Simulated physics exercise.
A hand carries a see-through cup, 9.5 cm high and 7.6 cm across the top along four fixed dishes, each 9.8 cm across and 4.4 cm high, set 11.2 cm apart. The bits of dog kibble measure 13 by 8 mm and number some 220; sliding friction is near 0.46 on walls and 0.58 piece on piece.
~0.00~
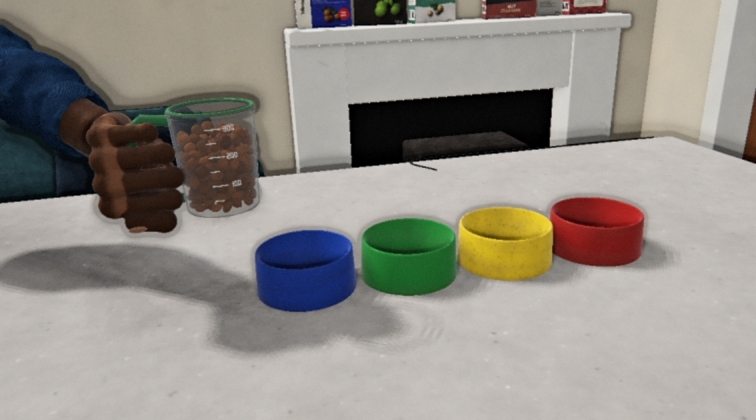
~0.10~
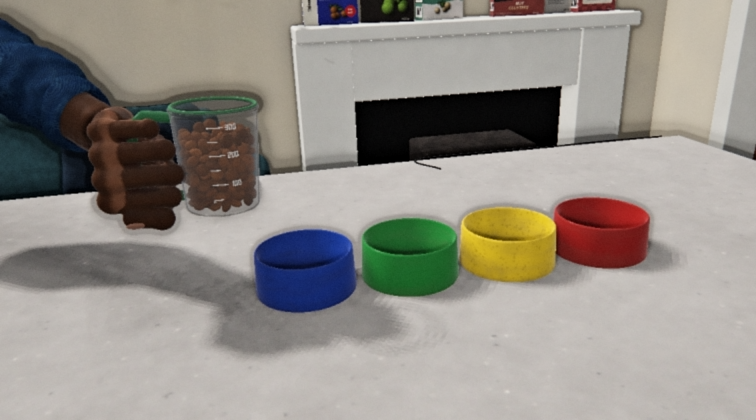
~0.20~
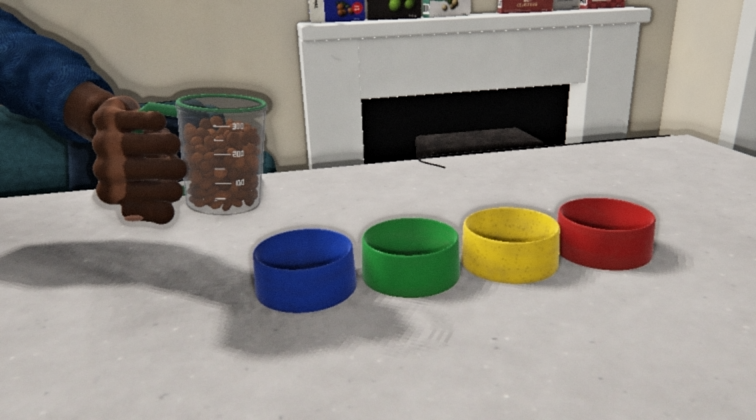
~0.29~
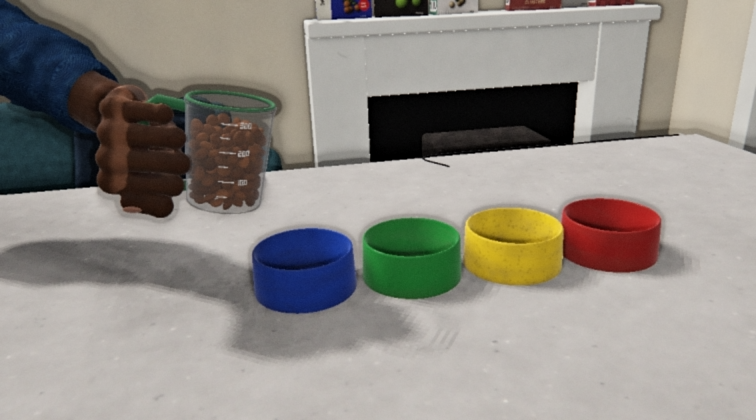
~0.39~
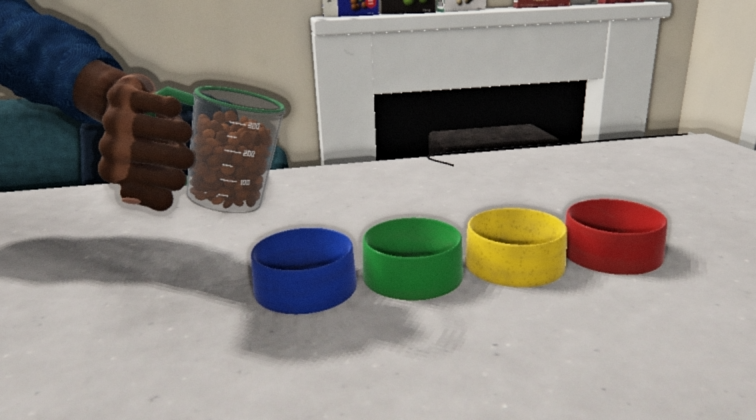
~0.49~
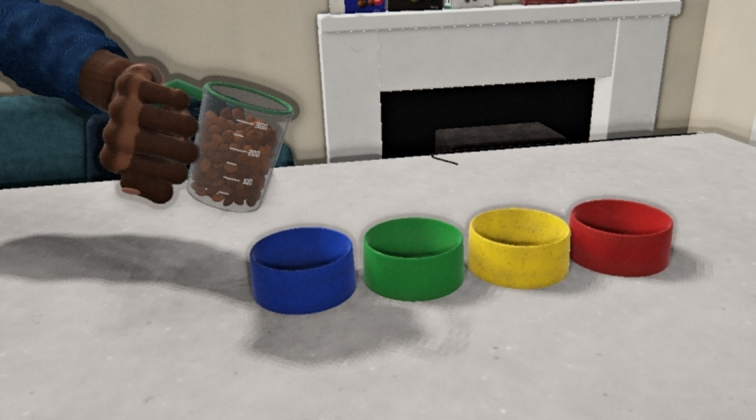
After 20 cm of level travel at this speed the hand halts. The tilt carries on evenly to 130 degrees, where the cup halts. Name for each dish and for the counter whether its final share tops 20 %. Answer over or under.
Red under, blue under, green over, yellow under, counter under.
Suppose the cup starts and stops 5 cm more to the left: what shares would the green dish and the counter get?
In that case green 80; counter 20.
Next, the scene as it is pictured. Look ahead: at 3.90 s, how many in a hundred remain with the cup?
Roughly 0 per cent.
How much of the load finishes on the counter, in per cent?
About 5 per cent.
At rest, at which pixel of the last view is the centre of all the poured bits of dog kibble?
At about (423, 254).
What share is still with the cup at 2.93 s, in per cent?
Some 0 per cent of the load.
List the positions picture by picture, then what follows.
In the first frame, cup at (218, 157), tilt 0 degrees, lip at (252, 104), moved 0.0 cm; middle of the pieces at (219, 167); blue dish at (304, 249); green dish at (408, 236); yellow dish at (506, 224); red dish at (596, 212).
In the second frame, cup at (219, 156), tilt 2 degrees, lip at (256, 104), moved 0.2 cm; middle of the pieces at (220, 166).
In the third frame, cup at (223, 154), tilt 7 degrees, lip at (265, 105), moved 0.8 cm; middle of the pieces at (223, 164).
In the fourth frame, cup at (228, 152), tilt 11 degrees, lip at (274, 106), moved 1.3 cm; middle of the pieces at (227, 162).
In the fifth frame, cup at (232, 150), tilt 16 degrees, lip at (283, 108), moved 1.9 cm; middle of the pieces at (231, 161).
In the sixth frame, cup at (237, 148), tilt 21 degrees, lip at (292, 111), moved 2.4 cm; middle of the pieces at (235, 159); blue dish at (302, 248); green dish at (413, 237); yellow dish at (519, 227); red dish at (621, 217). The cup turns about 50 degrees a second and travels 6 cm a second.
After 1.96 s, tilt 91 degrees; cup holds 95 %, green 5 %.
After 2.93 s, tilt 130 degrees; cup holds 0 %, green 95 %.
After 3.90 s, tilt 130 degrees; cup holds 0 %, green 95 %.
By 4.2 s all is still; red 0 %, blue 0 %, green 95 %, yellow 0 %, counter 5 %.
